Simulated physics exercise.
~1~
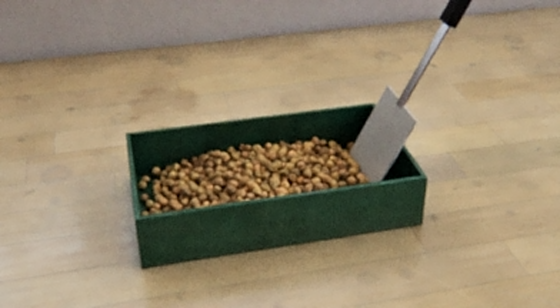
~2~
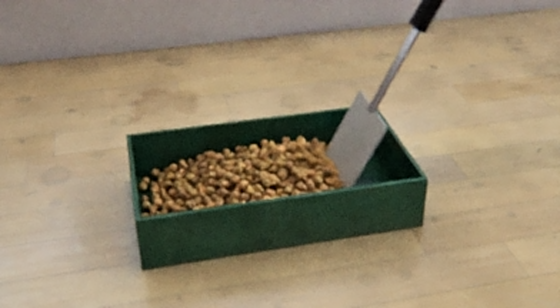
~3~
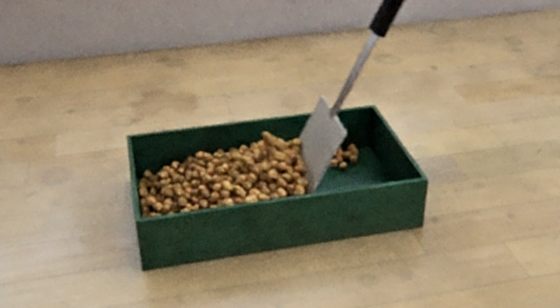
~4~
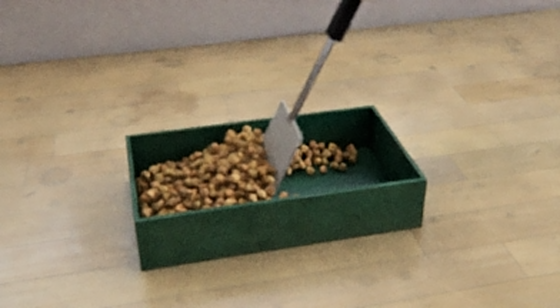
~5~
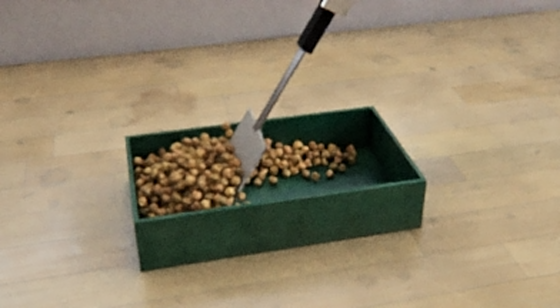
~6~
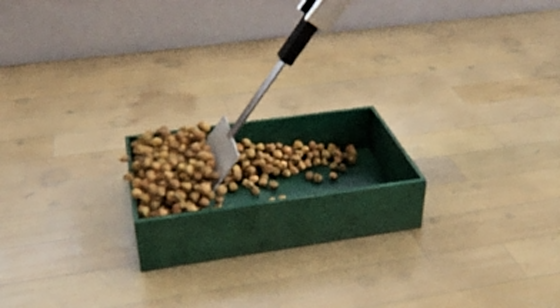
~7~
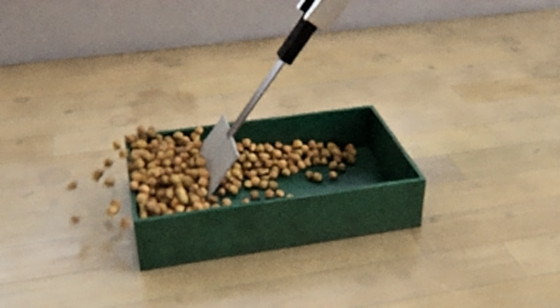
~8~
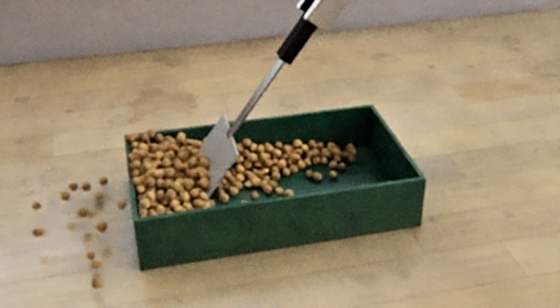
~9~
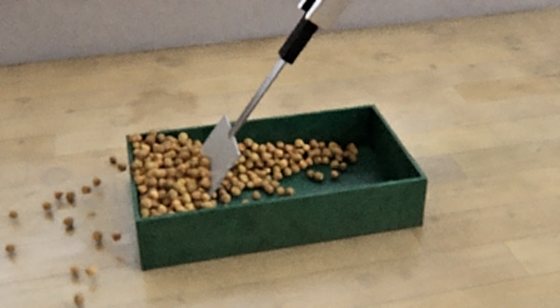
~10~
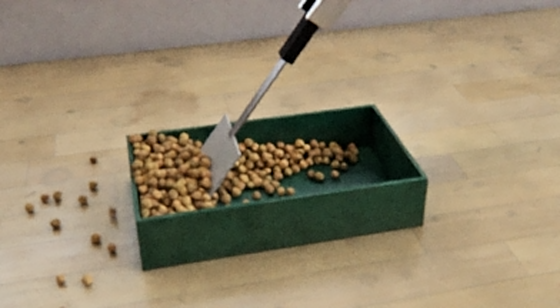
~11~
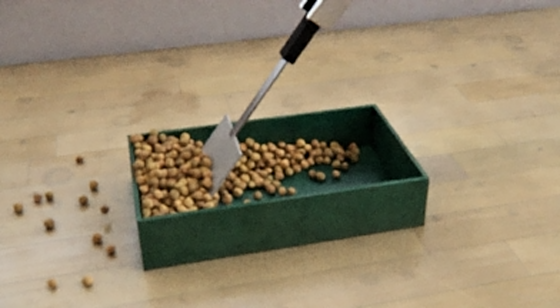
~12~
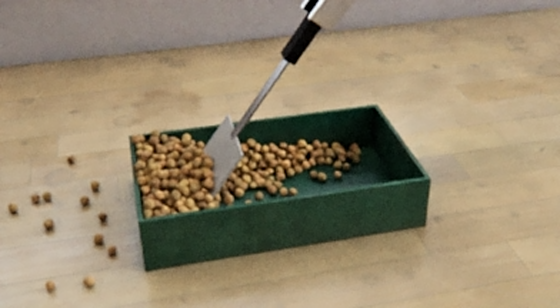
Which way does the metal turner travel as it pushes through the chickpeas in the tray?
The turner moves to the left, pushing the chickpeas towards the left end of the green tray before it stops.
Green tray of chickpeas with a metal turner pushing them leftward into a heap, spilling a few onto the wooden surface.
